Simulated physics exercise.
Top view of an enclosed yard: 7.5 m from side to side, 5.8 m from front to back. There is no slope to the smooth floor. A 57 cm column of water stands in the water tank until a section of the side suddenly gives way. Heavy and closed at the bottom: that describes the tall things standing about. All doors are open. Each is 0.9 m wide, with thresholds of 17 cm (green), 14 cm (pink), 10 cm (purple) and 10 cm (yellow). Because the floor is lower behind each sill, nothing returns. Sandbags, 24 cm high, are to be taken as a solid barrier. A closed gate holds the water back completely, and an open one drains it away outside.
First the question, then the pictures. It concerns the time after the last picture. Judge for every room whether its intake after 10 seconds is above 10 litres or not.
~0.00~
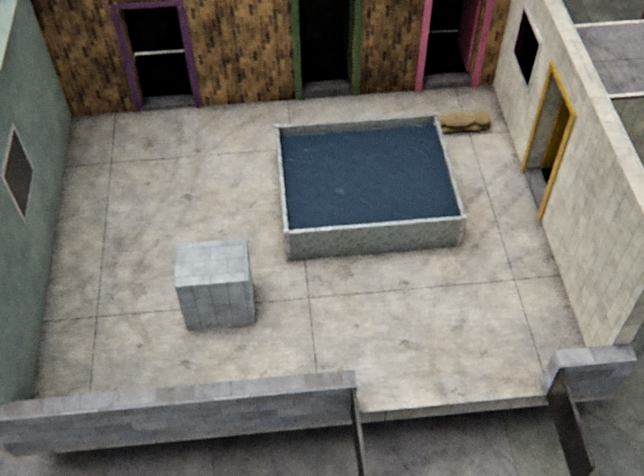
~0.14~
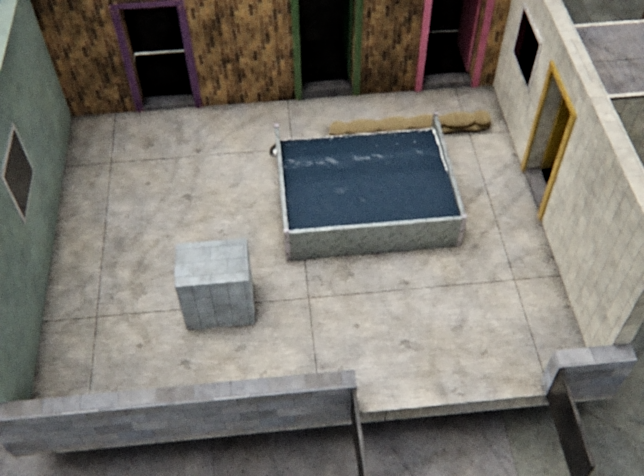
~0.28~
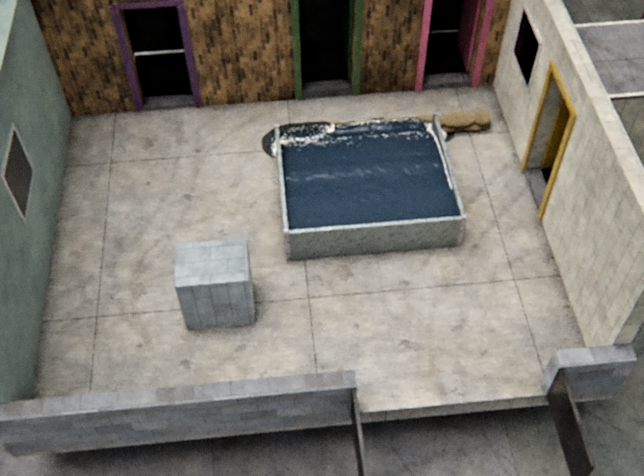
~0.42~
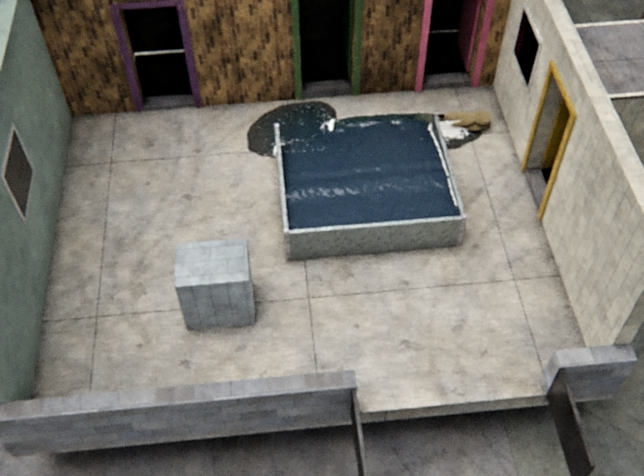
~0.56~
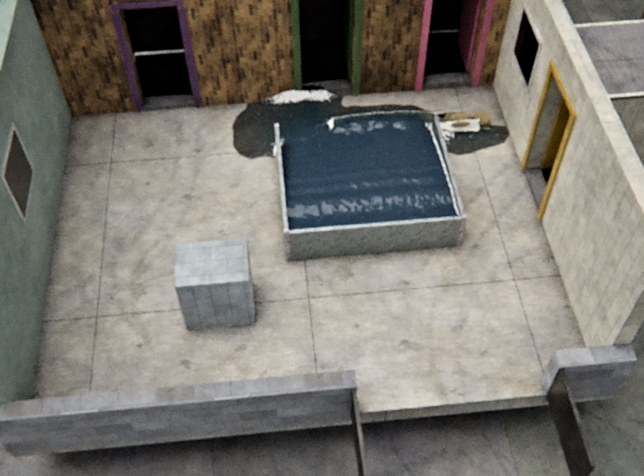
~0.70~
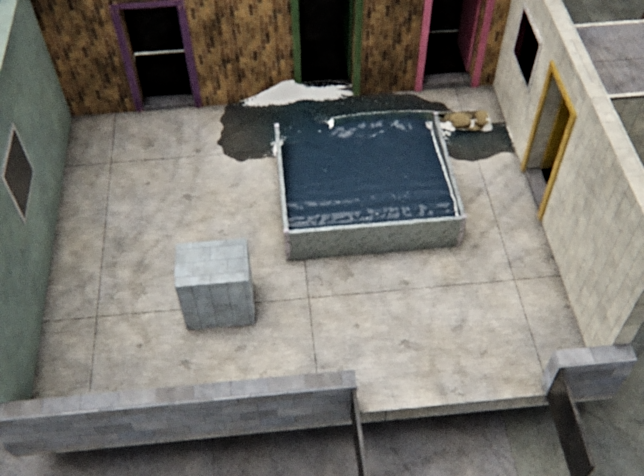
At the end, the green door lets in more than the limit; the pink door lets in more than the limit; the purple door lets in less than the limit; the yellow door lets in less than the limit.
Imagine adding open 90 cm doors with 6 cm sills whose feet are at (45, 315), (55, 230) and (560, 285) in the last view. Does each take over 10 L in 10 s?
The first one doesn't reach it, the second one exceeds it, and the third one doesn't reach it.
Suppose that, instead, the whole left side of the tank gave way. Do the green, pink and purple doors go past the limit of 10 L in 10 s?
Compared with the limit, green is lower, pink is lower and purple is higher.
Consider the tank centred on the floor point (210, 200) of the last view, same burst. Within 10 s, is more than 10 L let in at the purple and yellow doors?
For the purple door, the amount is too high; for the yellow door, the amount is acceptable.
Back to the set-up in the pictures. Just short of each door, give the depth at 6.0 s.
Green 17 cm, pink 14 cm, purple 6 cm, yellow 6 cm.
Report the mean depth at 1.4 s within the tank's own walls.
It averages close to 36 cm.
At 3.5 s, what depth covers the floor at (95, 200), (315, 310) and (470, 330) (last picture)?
Approximately 9, 0 and 0 centimetres, going through them in turn.
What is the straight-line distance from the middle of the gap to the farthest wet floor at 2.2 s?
That's near 5.0 m in a straight line.
After 1.4 s water covers 20 % of the floor and is deepest (40 cm) near (301, 107); green door 31 cm at the sill, 35 L in, pink door 11 cm at the sill, 0 L in, purple door 6 cm at the sill, 0 L in, yellow door 4 cm at the sill, 0 L in.
After 2.2 s water covers 30 % of the floor and is deepest (36 cm) near (290, 101); green door 26 cm at the sill, 84 L in, pink door 12 cm at the sill, 0 L in, purple door 11 cm at the sill, 0 L in, yellow door 7 cm at the sill, 0 L in.
After 3.5 s water covers 45 % of the floor and is deepest (28 cm) near (481, 87); green door 16 cm at the sill, 111 L in, pink door 21 cm at the sill, 8 L in, purple door 9 cm at the sill, 1 L in, yellow door 7 cm at the sill, 0 L in.
After 6.0 s water covers 70 % of the floor and is deepest (20 cm) near (330, 98); green door 17 cm at the sill, 112 L in, pink door 14 cm at the sill, 41 L in, purple door 6 cm at the sill, 2 L in, yellow door 6 cm at the sill, 0 L in.
After 10.0 s water covers 95 % of the floor and is deepest (12 cm) near (35, 377); green door 9 cm at the sill, 113 L in, pink door 9 cm at the sill, 42 L in, purple door 5 cm at the sill, 2 L in, yellow door 4 cm at the sill, 0 L in.
